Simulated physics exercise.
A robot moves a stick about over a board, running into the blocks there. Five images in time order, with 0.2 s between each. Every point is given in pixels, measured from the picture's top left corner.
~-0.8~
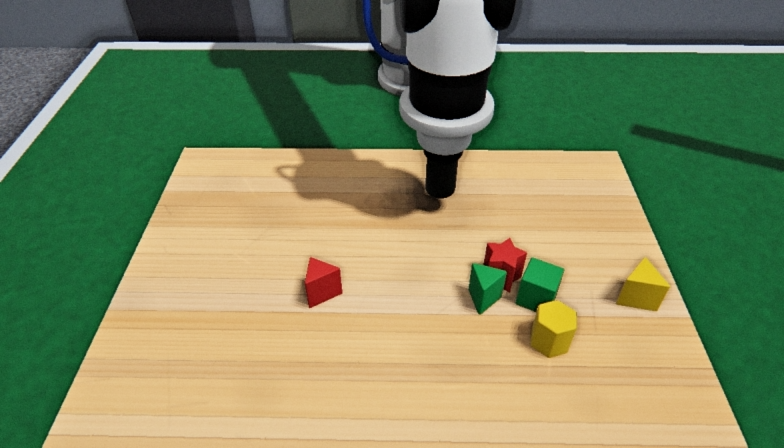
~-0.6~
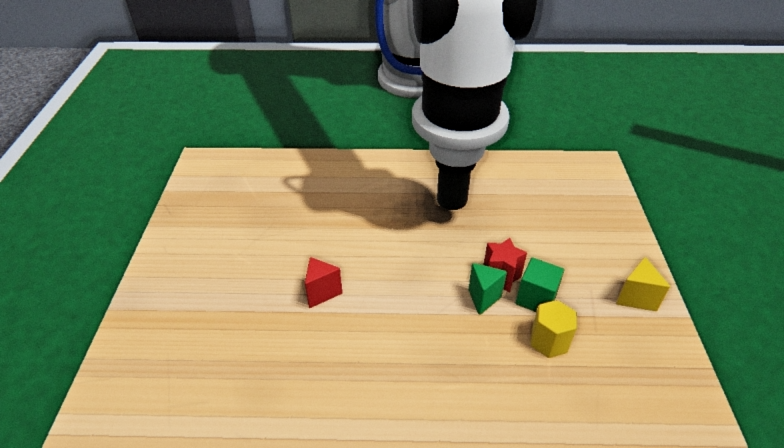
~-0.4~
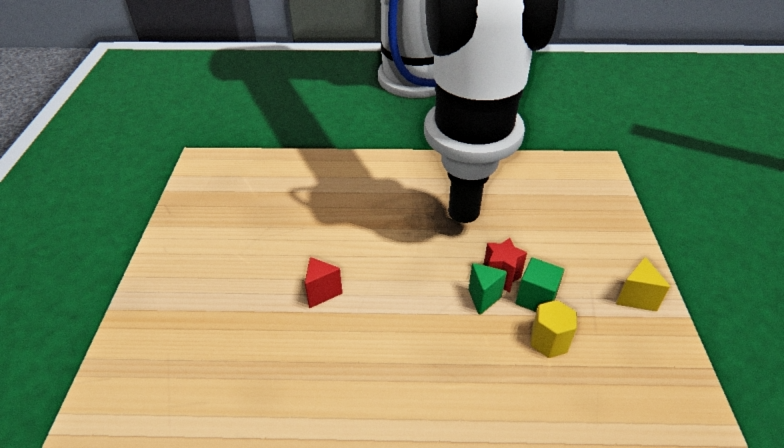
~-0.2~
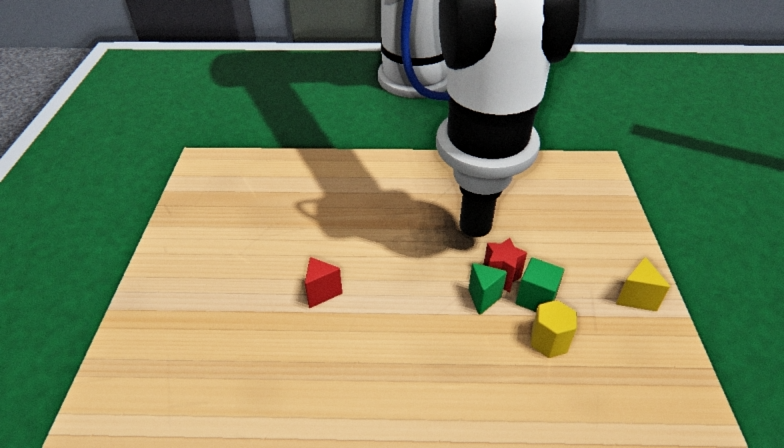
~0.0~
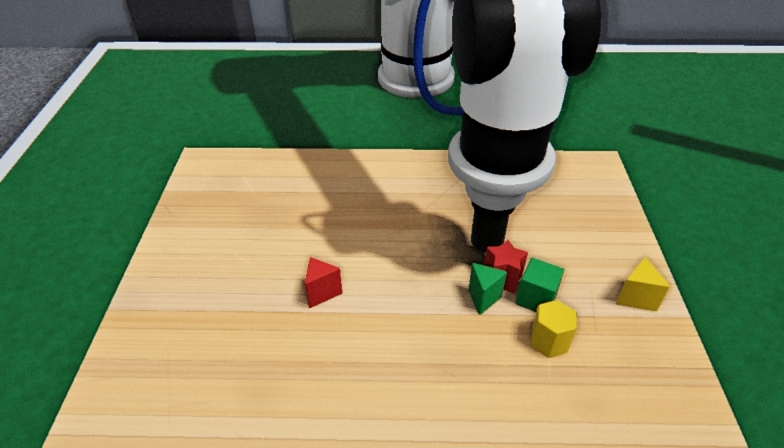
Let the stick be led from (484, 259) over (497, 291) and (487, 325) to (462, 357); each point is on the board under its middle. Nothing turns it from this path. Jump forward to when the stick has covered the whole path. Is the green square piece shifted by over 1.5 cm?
Yes, that is what happens.
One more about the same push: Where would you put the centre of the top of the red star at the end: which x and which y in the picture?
My estimate: (532, 297).
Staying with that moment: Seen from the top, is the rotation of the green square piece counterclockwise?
Yes, I think so.
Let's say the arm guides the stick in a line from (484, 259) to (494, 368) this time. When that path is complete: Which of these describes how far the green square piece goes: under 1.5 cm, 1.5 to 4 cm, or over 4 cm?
From 1.5 to 4 cm.
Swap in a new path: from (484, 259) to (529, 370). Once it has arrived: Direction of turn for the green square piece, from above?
Seen from above, its turn is counter-clockwise.
What follows on the original path. One third of the way, stick (500, 275); green three-sided block (488, 285), turned 20° clockwise; red star (530, 285), turned 25° anticlockwise; green square piece (568, 291), turned 25° anticlockwise; yellow hexagon (562, 321), turned 20° clockwise.
Two thirds of the way, stick (489, 309); green three-sided block (473, 320), turned 30° clockwise; red star (532, 297), turned 50° anticlockwise; green square piece (572, 292), turned 30° anticlockwise; yellow hexagon (564, 323), turned 30° clockwise.
At the end, stick (464, 341); green three-sided block (449, 356), turned 15° clockwise; red star (532, 297), turned 50° anticlockwise; green square piece (572, 292), turned 30° anticlockwise; yellow hexagon (564, 323), turned 30° clockwise.
